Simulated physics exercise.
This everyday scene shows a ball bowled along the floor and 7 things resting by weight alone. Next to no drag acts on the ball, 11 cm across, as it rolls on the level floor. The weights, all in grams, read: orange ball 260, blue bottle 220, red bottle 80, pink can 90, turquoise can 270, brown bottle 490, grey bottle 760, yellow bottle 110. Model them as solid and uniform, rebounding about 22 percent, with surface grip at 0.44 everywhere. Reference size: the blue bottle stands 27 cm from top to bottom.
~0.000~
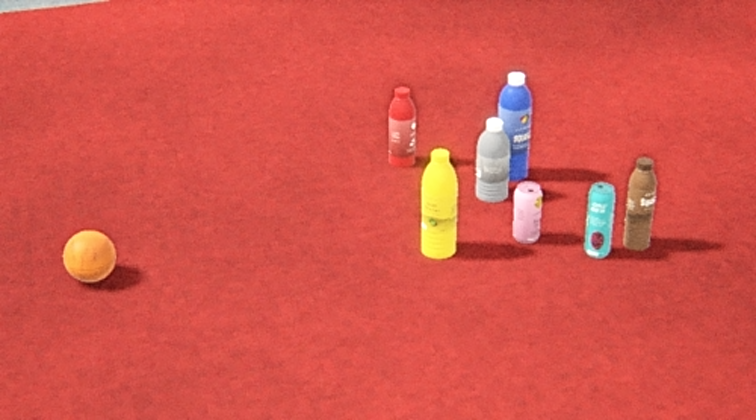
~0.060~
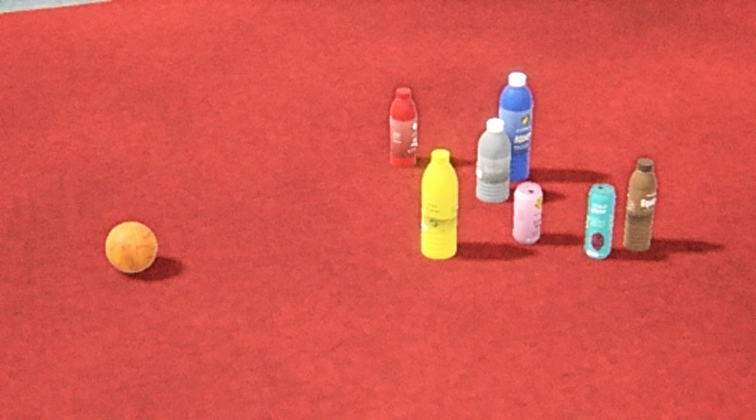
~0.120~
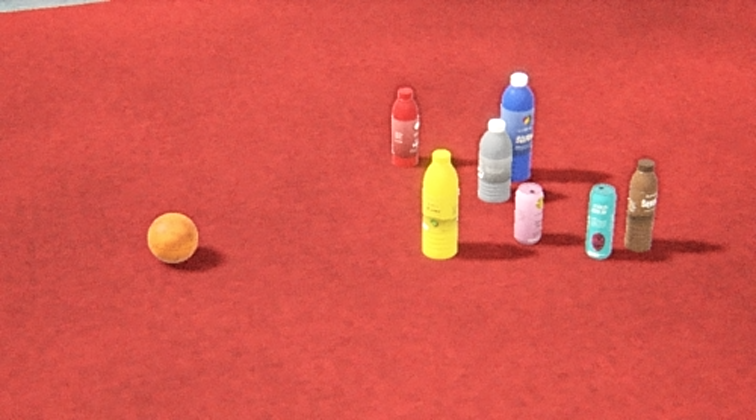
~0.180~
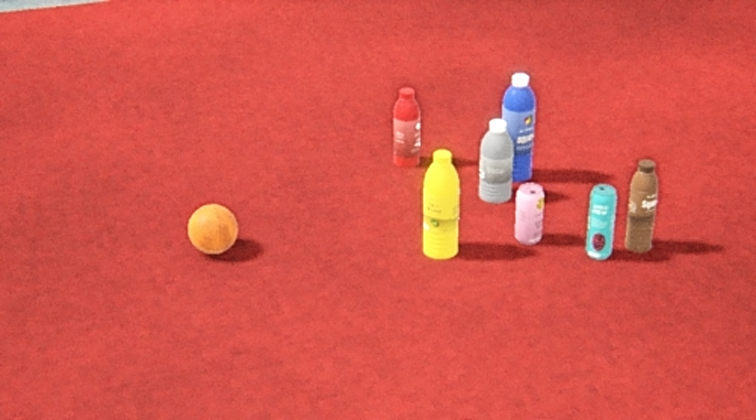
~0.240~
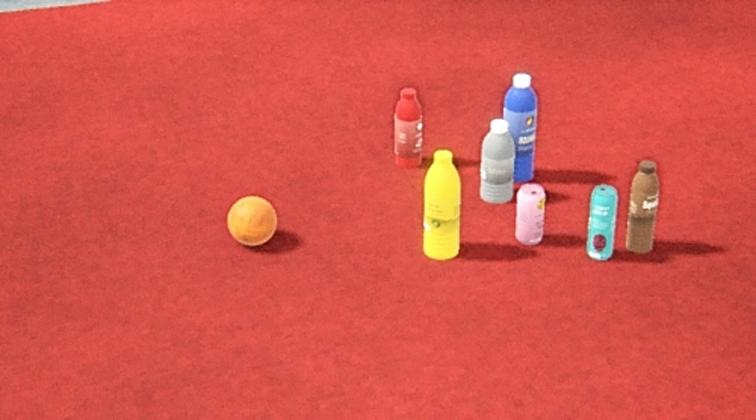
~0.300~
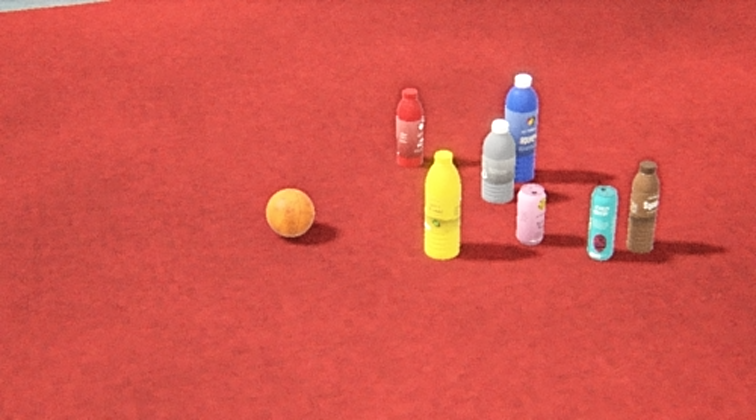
On a red floor, an orange ball rolls right toward a group of standing bottles and cans.
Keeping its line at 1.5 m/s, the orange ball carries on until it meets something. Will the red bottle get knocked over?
Never tilts over.
By 0.60 s, 90 cm rolled; orange ball near (461, 176).
By 1.50 s, 116 cm rolled; orange ball near (480, 110).
By 2.60 s, 155 cm rolled; orange ball near (501, 45).
When it is over (3.3 s), all 7 within 8 cm of the start. End places, in pixels of the last picture, red bottle near (410, 128).
